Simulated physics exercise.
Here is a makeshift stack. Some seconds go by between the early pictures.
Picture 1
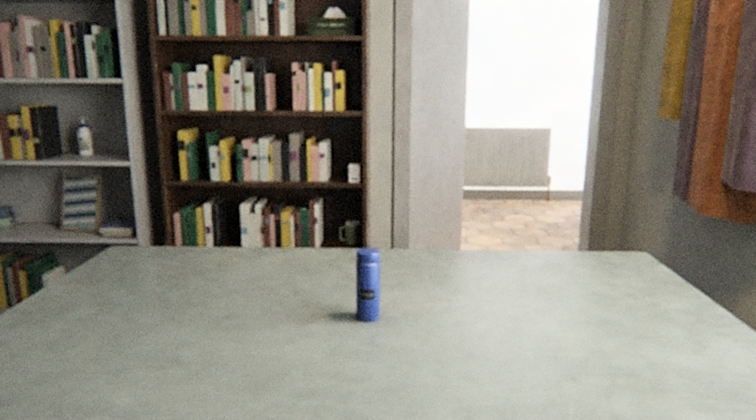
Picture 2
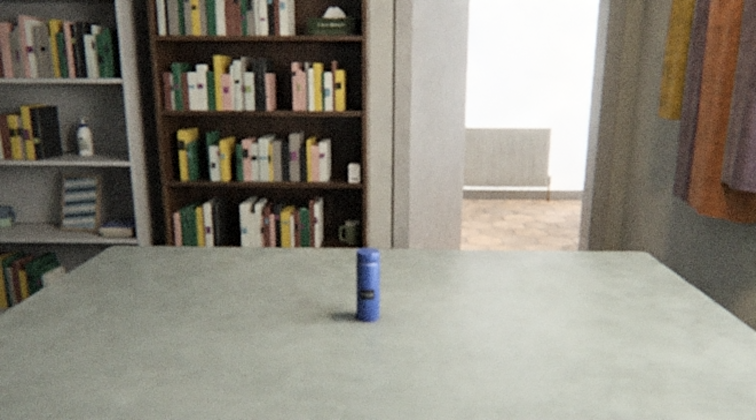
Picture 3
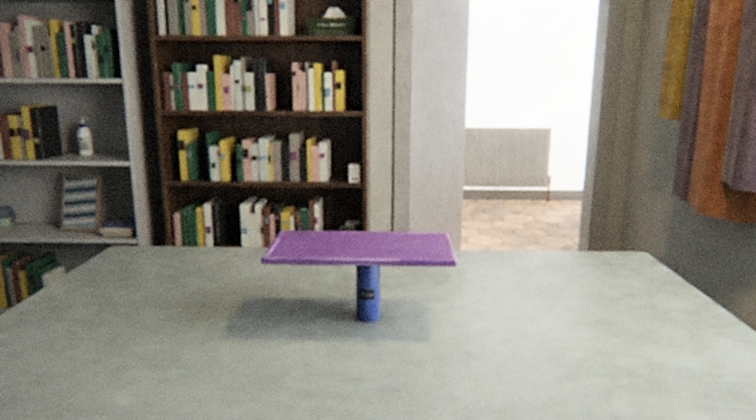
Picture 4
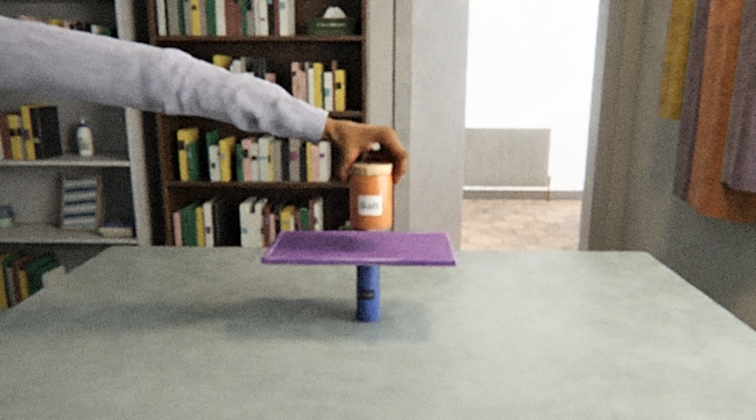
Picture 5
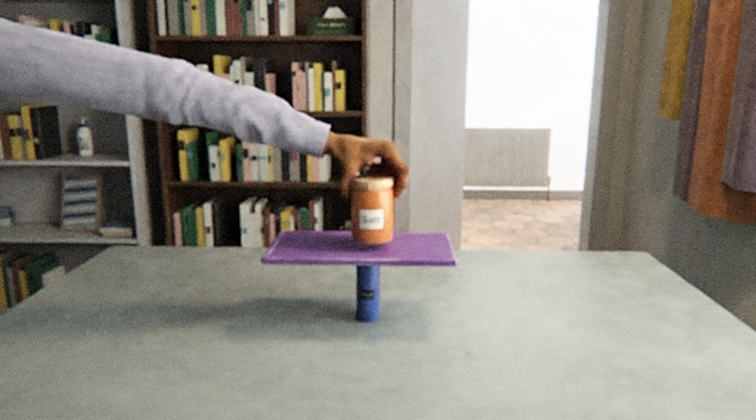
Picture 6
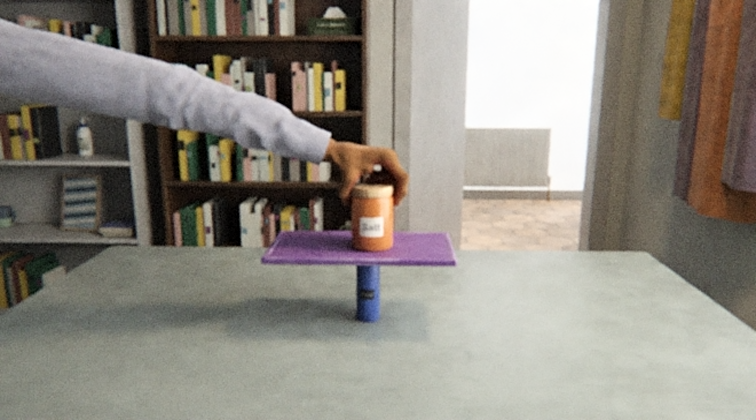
A purple board appeared balanced flat on top of a small blue shaker standing on the table, and then a hand reached in from the left and lowered an orange jar onto it.
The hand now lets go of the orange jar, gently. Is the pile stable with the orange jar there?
I expect success here.
Then, 0.50 s later than the last frame, all is still.
Then, 1.20 s later than the last frame, orange jar resting near (372, 217).
When it is over, all 3 as before. End places, in pixels of the last picture, orange jar near (372, 217). The stack stays up.
